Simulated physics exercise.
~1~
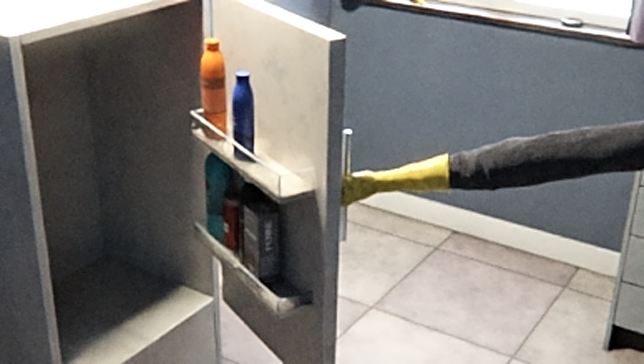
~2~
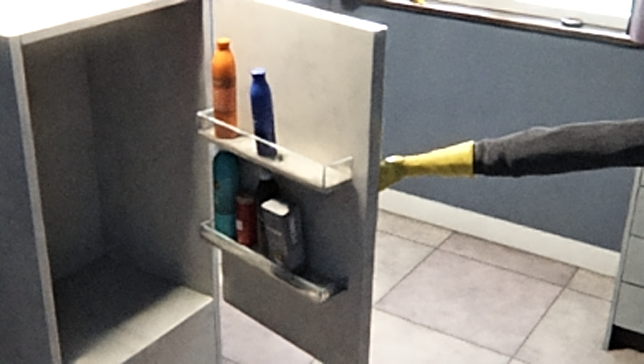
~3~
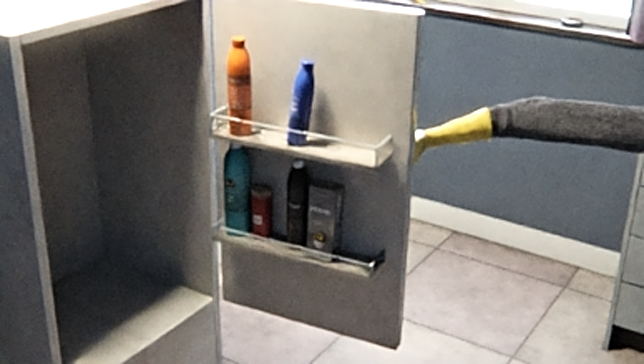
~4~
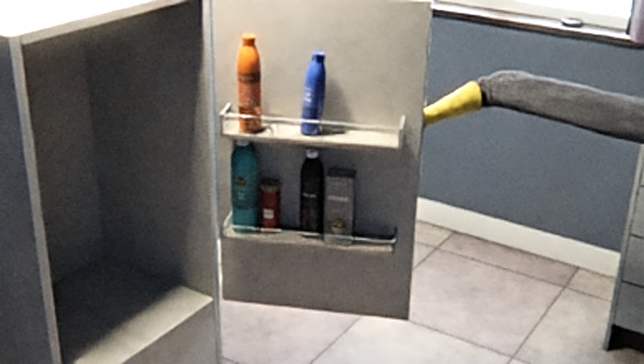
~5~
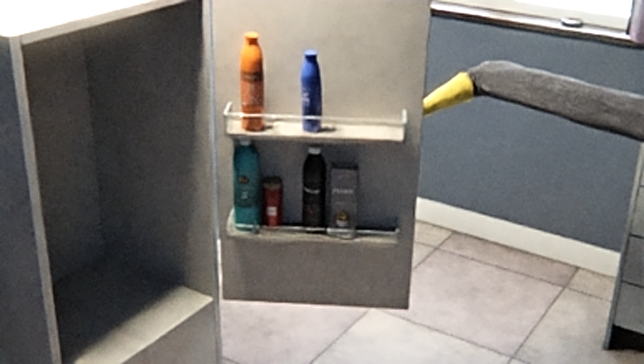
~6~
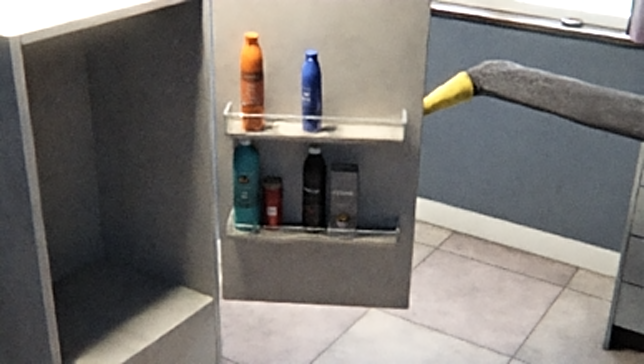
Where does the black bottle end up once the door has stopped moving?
The black bottle is still in the lower rack, standing upright between the red jar and the grey carton.
